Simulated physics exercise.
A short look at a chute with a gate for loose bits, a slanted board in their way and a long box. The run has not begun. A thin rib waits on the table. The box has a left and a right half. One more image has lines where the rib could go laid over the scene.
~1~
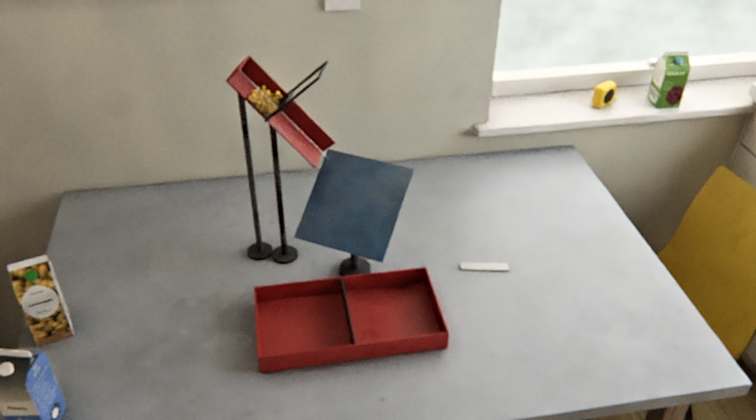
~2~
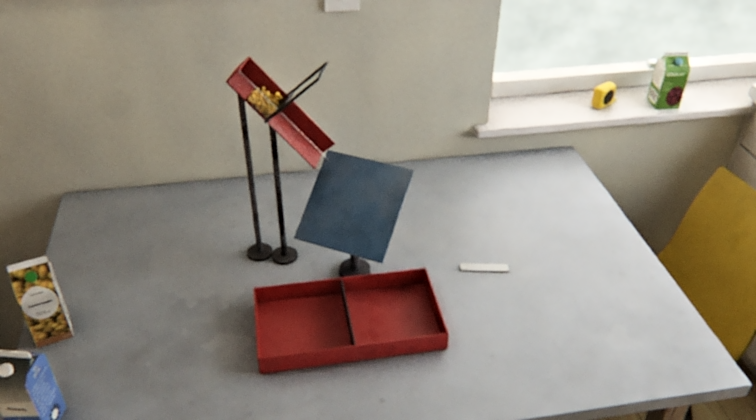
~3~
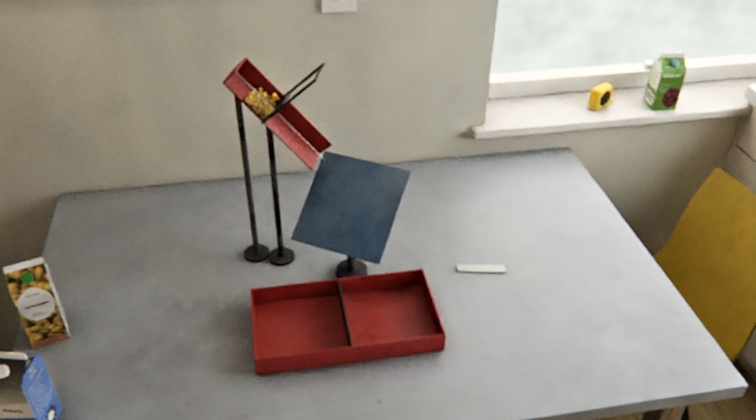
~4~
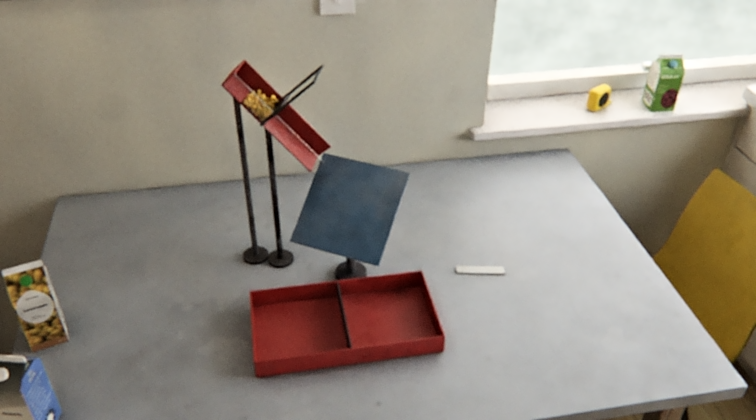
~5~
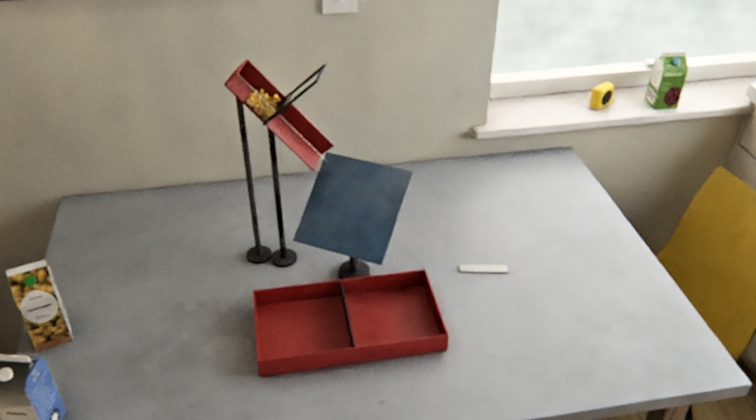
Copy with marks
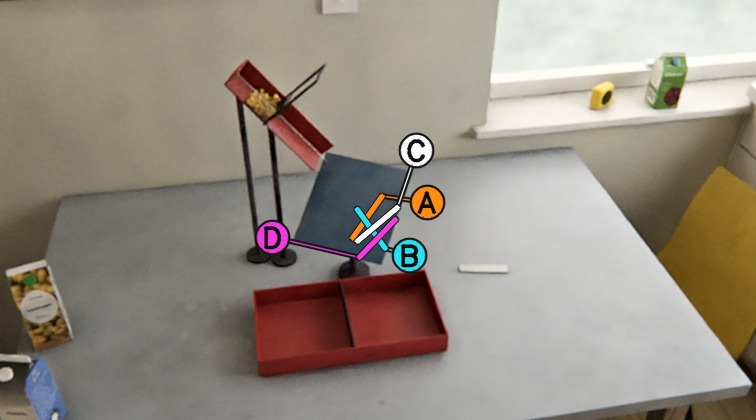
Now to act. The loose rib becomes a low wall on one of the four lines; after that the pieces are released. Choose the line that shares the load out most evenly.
Choose B.
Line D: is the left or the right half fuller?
More lands on the left.
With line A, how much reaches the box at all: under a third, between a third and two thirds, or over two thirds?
It is over two thirds.
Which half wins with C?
More lands on the left.
On the marked copy, line A from (382, 196) to (352, 238); line B from (357, 209) to (385, 248); line C from (397, 207) to (357, 241); line D from (395, 219) to (359, 257).
With A, of what is caught, almost all in the left half, about a tenth in the right.
With B, of what is caught, roughly two thirds in the left half, roughly a third in the right.
With C, of what is caught, almost all in the left half, about a tenth in the right.
With D, of what is caught, almost all in the left half, about a tenth in the right.
